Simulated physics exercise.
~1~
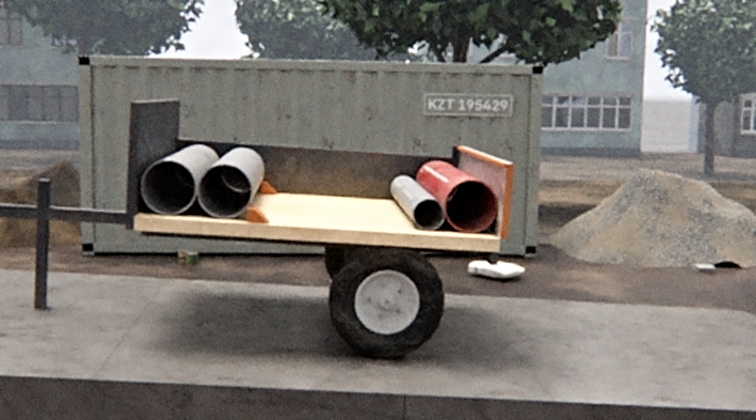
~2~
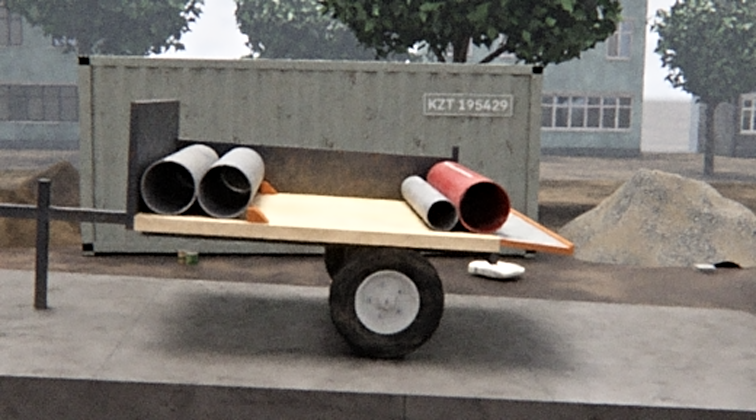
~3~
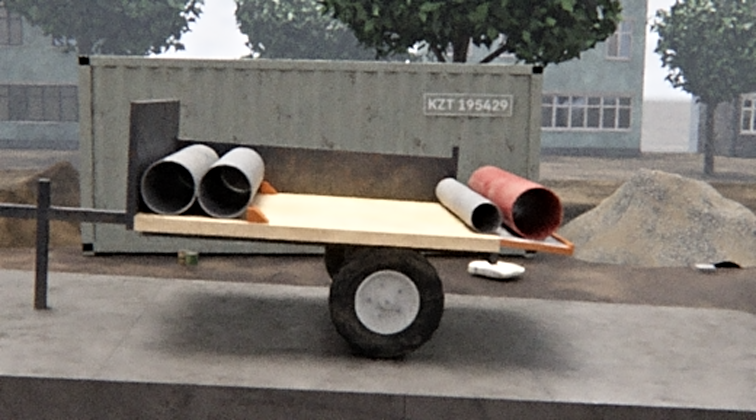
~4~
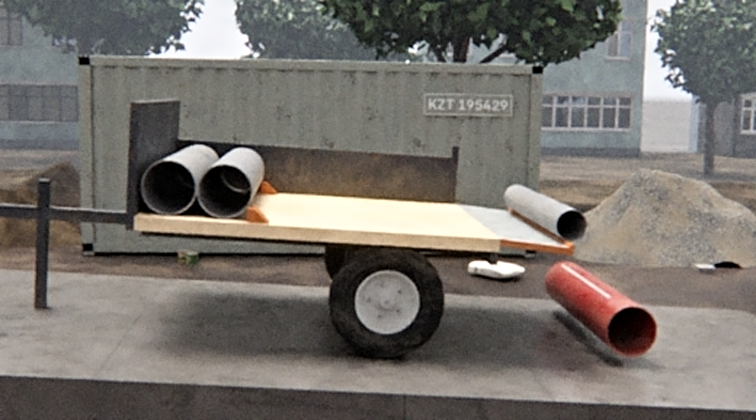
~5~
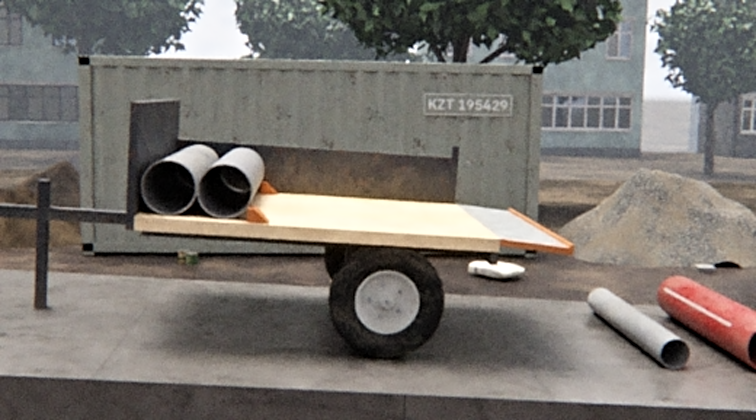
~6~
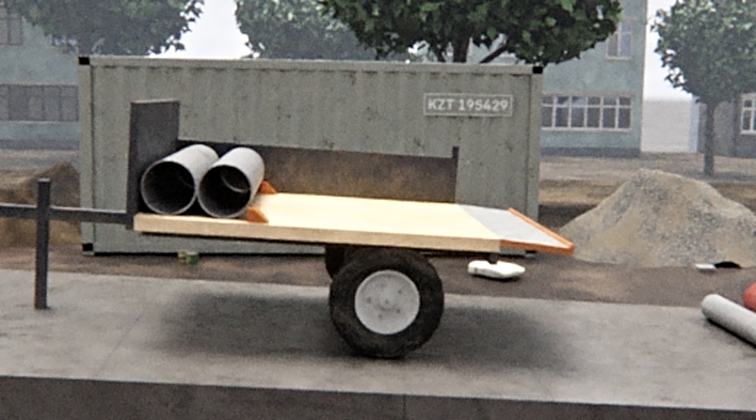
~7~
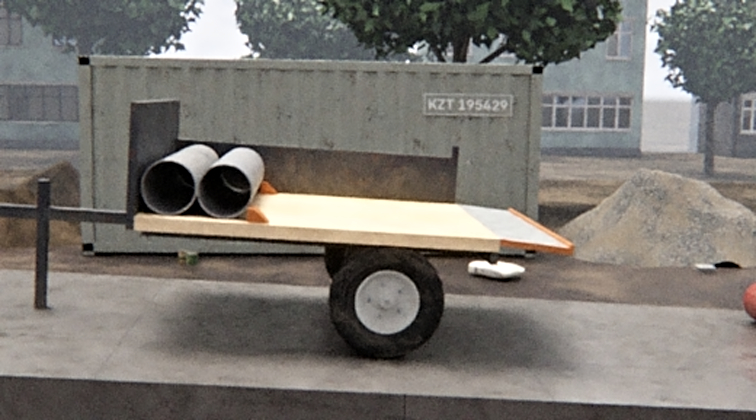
A red pipe and a smaller grey one rolled right off a trailer's bed after its tailgate dropped open, fell to the ground and kept rolling until only part of the red one showed at the right edge, while two grey pipes stayed behind an orange chock.
